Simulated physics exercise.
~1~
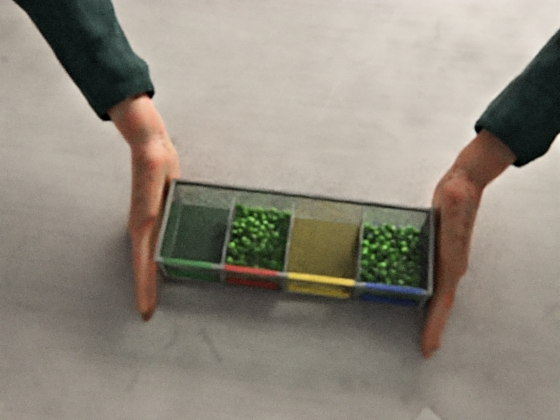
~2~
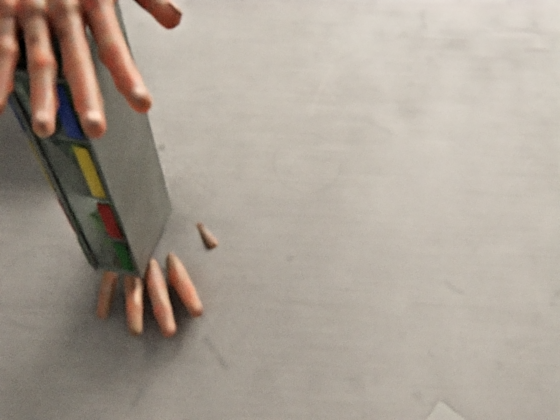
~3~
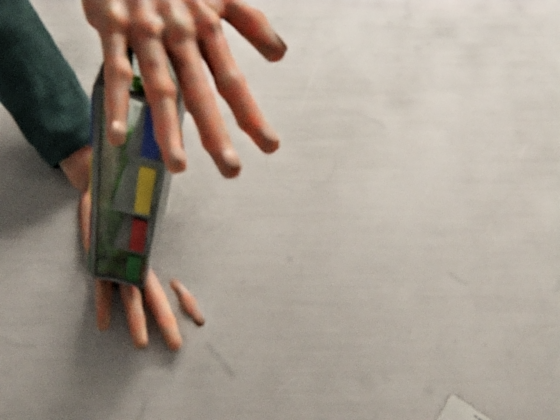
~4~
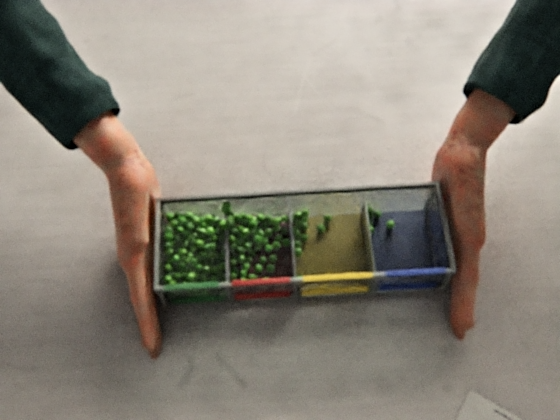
Green peas in a divided clear box slide toward the left compartments as hands tip it upright and lower it.
